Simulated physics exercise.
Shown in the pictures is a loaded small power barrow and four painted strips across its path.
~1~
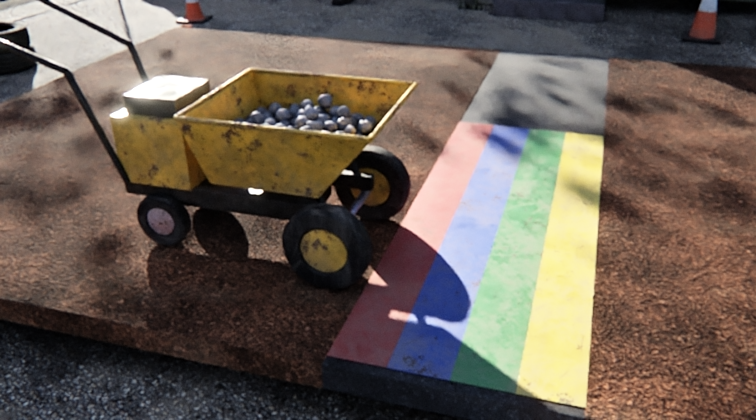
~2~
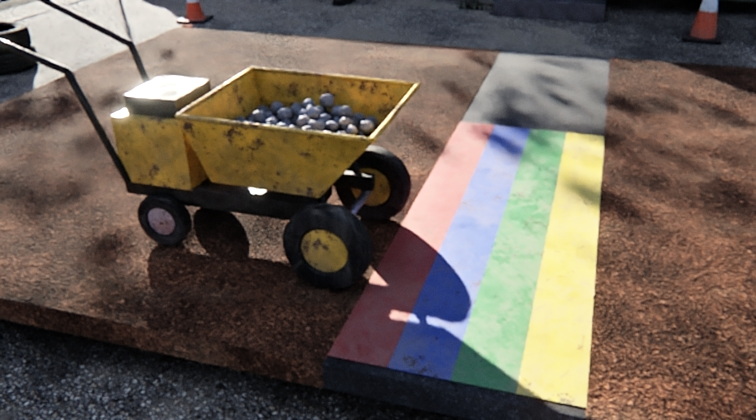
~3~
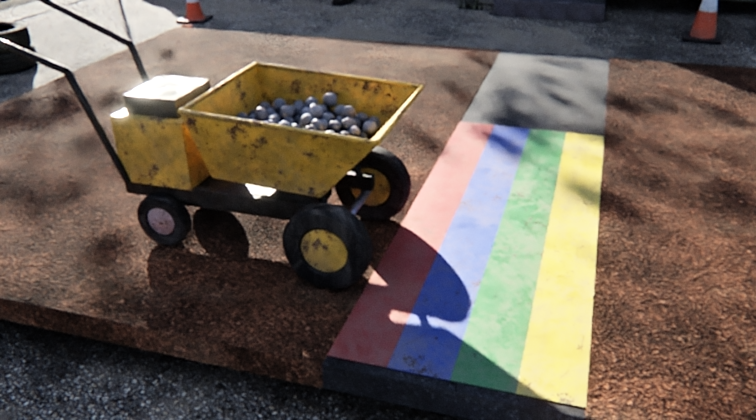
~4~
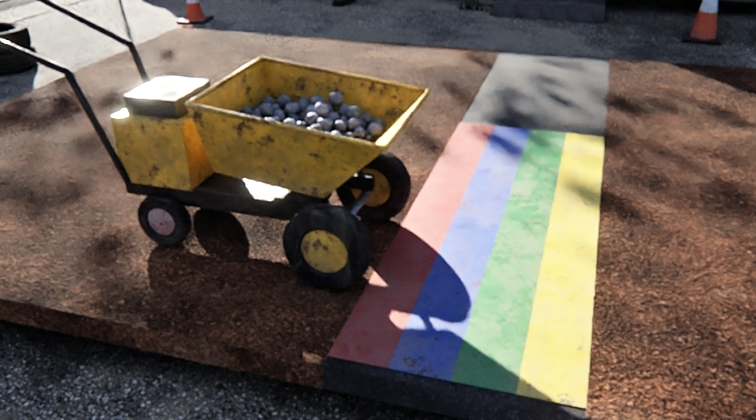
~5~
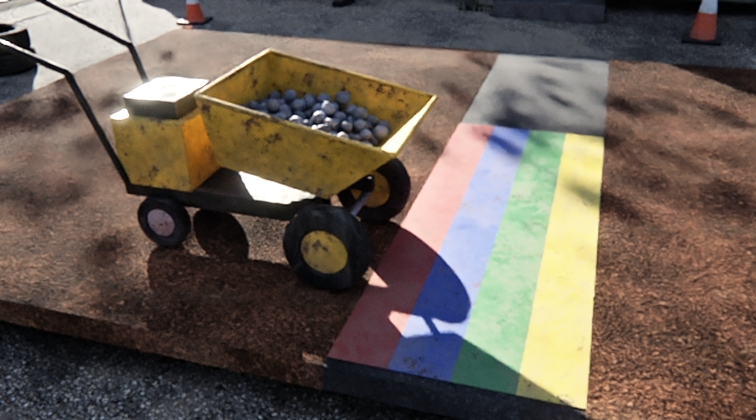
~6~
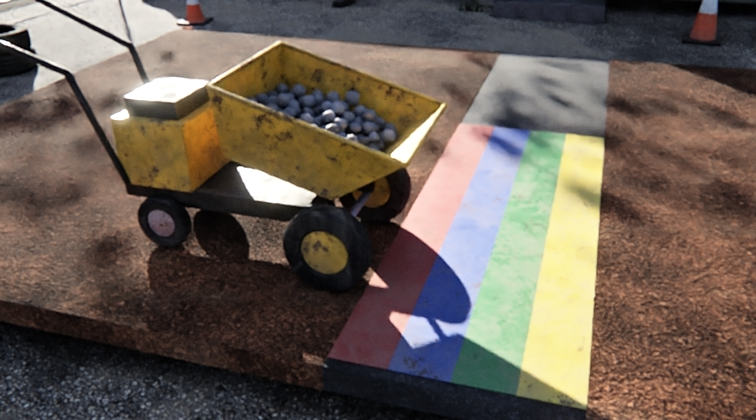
A yellow, scuffed power barrow loaded with round grey cobbles stands at left on reddish-brown ground outdoors, seen from slightly above and to one side by a still camera. To its right lie four painted strips, red, blue, green and yellow, with orange cones behind. The skip starts level, then its rear slowly rises and its front lip tips rightward, while the wheels stay put.
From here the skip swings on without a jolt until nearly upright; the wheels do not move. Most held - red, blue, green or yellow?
Green holds the most.
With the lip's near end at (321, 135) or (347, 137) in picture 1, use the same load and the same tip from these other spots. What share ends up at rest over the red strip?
Roughly 0 per cent, and 0 per cent.
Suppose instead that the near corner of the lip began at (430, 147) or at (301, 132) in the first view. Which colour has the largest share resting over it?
The first case gives the strip in yellow, the second gives the blue strip.
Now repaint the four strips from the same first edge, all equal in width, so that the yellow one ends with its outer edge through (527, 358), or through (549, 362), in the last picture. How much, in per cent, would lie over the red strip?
The first painting gives around 0 per cent, the second around 0 per cent.
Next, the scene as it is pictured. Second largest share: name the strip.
Just behind the leader sits the yellow strip.
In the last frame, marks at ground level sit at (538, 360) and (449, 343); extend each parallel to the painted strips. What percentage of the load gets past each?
Around 10 in a hundred for the first, 70 in a hundred for the second.
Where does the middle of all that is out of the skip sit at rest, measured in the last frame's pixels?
I'd place the middle at about (521, 271).
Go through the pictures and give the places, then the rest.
Lip of the skip (370, 140), level; top of the load (302, 124), round cobbles; red strip (376, 323); blue strip (433, 333); green strip (493, 344); yellow strip (556, 356), in the first frame.
Lip of the skip (372, 141), level; top of the load (304, 123), in the second frame.
Lip of the skip (377, 143), tipped barely; top of the load (296, 130), in the third frame.
Lip of the skip (385, 148), tipped a little; top of the load (279, 119), in the fourth frame.
Lip of the skip (394, 156), tipped a little; top of the load (285, 115), in the fifth frame.
Lip of the skip (405, 165), tipped clearly; top of the load (280, 113); red strip (376, 325); blue strip (434, 335); green strip (494, 346); yellow strip (557, 358), in the sixth frame.
Just after the last frame, skip tipped steeply; every one in the skip.
A moment on, skip tipped right over; the larger part in the skip; just a few over the blue strip; roughly a quarter over the green strip; just a few over the yellow strip.
Further on, skip tipped right over; roughly a third in the skip; about a tenth over the blue strip; roughly a third over the green strip; roughly a quarter over the yellow strip; just a few off the paint.
When it is over, skip tipped right over; roughly a third in the skip; not one over the red strip; about a tenth over the blue strip; roughly a third over the green strip; roughly a quarter over the yellow strip; just a few off the paint.
